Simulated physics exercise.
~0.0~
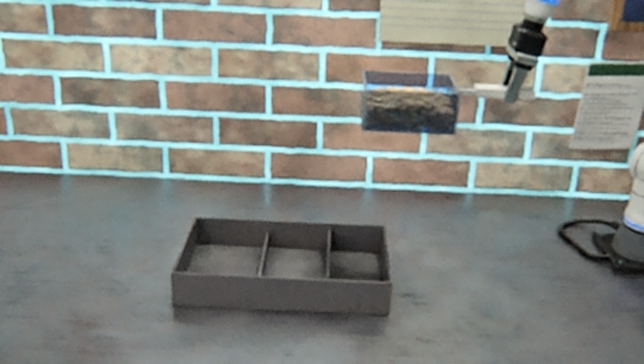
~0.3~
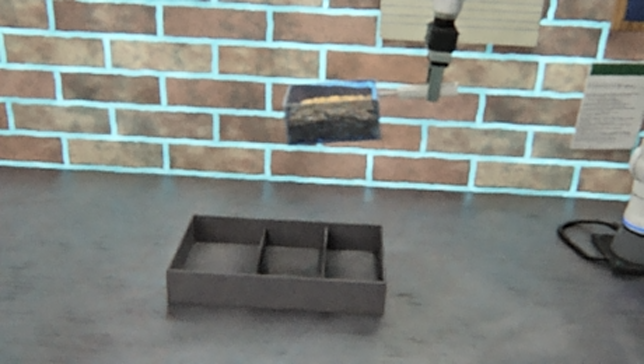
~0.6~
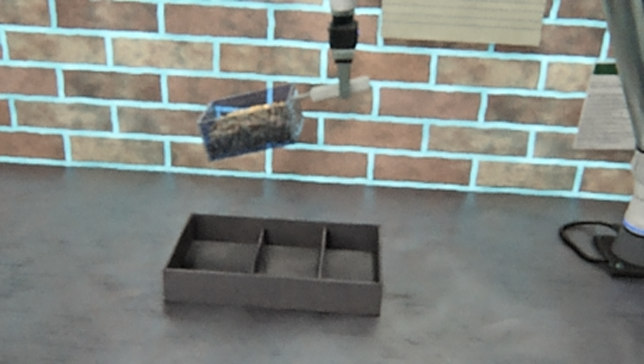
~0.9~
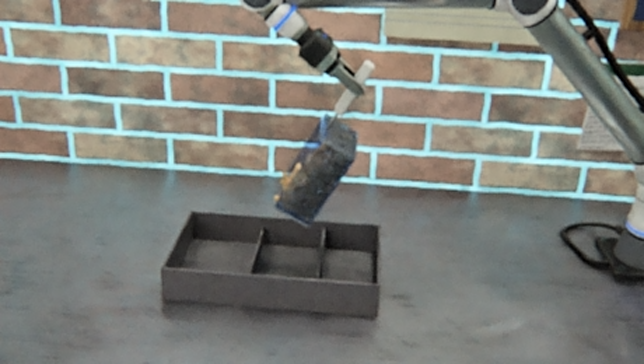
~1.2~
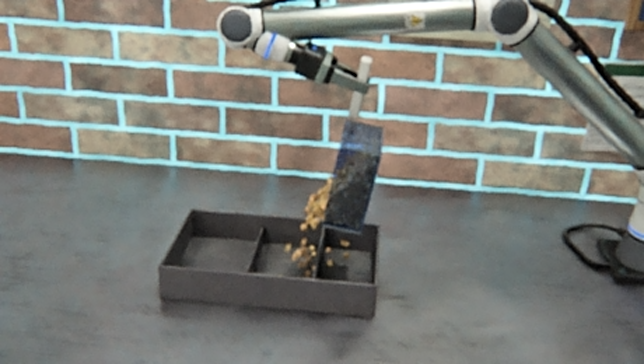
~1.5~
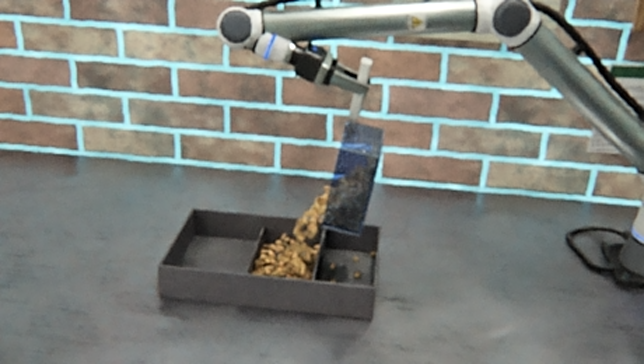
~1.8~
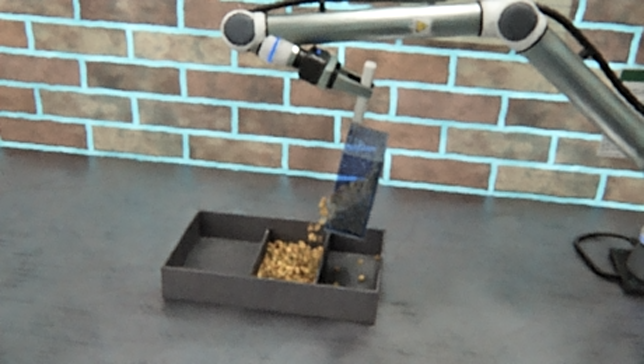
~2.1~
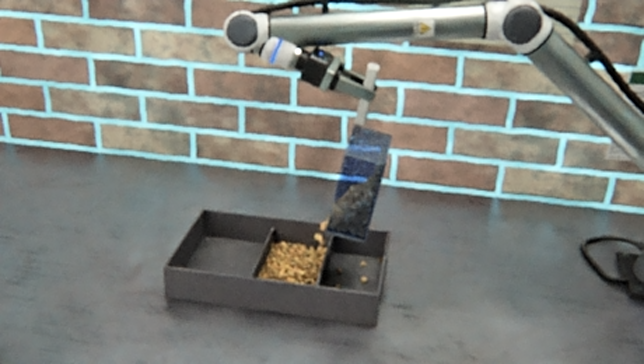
A robot arm carries a clear box left, tips it, and pours chickpeas mostly into the crate's middle part.
